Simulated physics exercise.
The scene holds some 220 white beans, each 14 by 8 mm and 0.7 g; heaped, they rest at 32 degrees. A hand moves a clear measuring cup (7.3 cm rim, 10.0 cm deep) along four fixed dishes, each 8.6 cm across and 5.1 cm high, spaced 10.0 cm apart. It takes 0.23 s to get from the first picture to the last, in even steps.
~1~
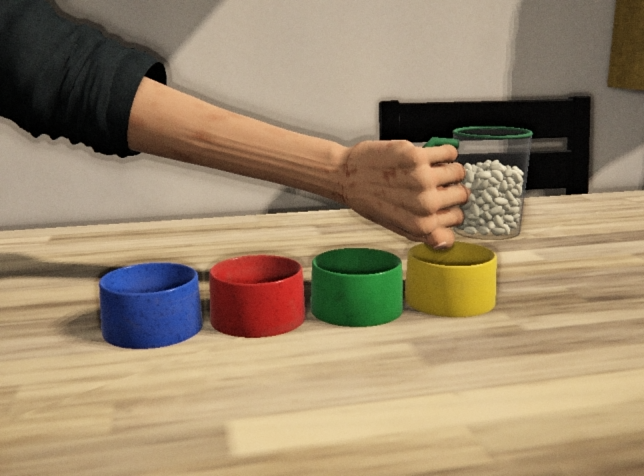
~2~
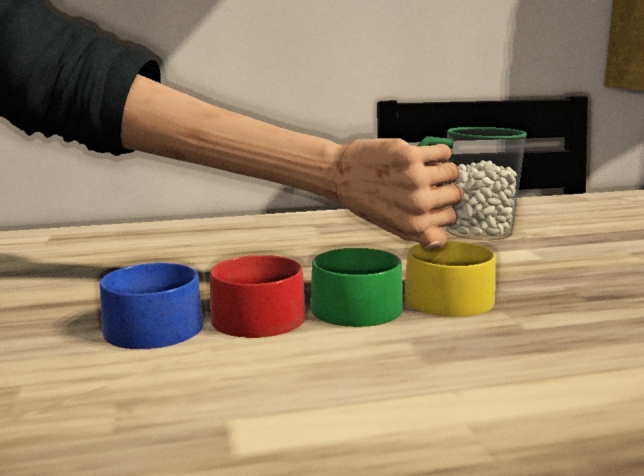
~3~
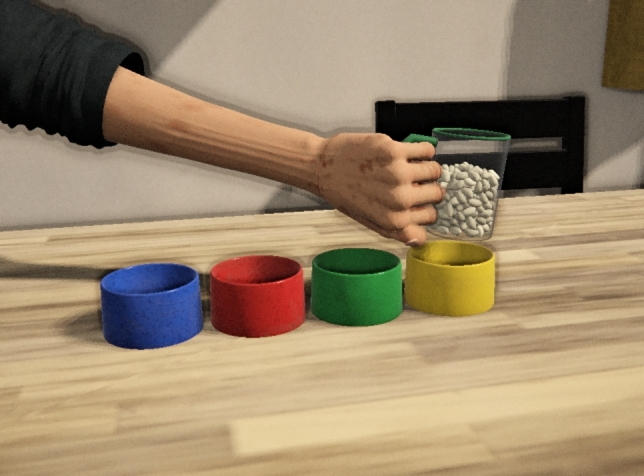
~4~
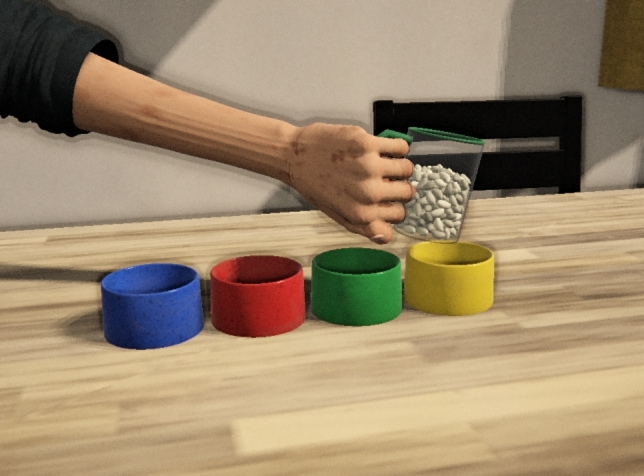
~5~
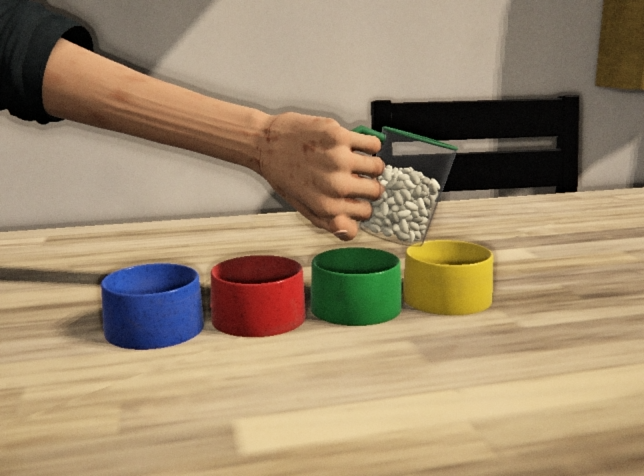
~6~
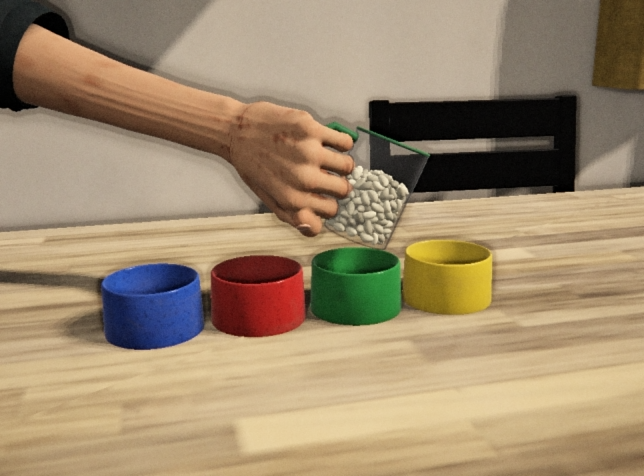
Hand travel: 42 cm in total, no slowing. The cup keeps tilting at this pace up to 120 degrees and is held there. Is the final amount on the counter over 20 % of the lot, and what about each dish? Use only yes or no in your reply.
Red: No; blue: Yes; green: No; yellow: No; counter: No.
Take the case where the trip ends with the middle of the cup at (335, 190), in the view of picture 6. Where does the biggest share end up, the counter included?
Green.
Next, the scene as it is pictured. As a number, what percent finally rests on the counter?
Estimate: Around 5 %.
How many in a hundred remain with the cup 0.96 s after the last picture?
Close to 30 per cent of the load, I'd guess.
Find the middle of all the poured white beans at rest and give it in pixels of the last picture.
Somewhere near (147, 303) in the last picture.
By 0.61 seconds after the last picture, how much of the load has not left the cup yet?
100 per cent.
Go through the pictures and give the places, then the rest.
The first picture shows cup at (489, 182), tilt 0 degrees, lip at (526, 131), moved 0.0 cm; middle of the pieces at (494, 197); yellow dish at (452, 254); green dish at (357, 262); red dish at (256, 270); blue dish at (149, 278).
The second picture shows cup at (483, 183), tilt 1 degrees, lip at (520, 132), moved 0.6 cm; middle of the pieces at (487, 197).
The third picture shows cup at (465, 184), tilt 5 degrees, lip at (505, 136), moved 2.5 cm; middle of the pieces at (469, 199).
The fourth picture shows cup at (436, 186), tilt 10 degrees, lip at (480, 141), moved 5.5 cm; middle of the pieces at (438, 201).
The fifth picture shows cup at (405, 187), tilt 16 degrees, lip at (453, 147), moved 8.7 cm; middle of the pieces at (406, 203).
The sixth picture shows cup at (374, 189), tilt 23 degrees, lip at (425, 154), moved 11.9 cm; middle of the pieces at (373, 206); yellow dish at (448, 253); green dish at (356, 261); red dish at (257, 270); blue dish at (151, 279).
Then, 0.37 s after the last picture, tilt 70 degrees; cup holds 100 %.
Then, 0.61 s after the last picture, tilt 101 degrees; cup holds 100 %.
Then, 0.96 s after the last picture, tilt 120 degrees; cup holds 30 %, blue 70 %.
In the end, red 0 %, blue 95 %, green 0 %, yellow 0 %, counter 5 %.
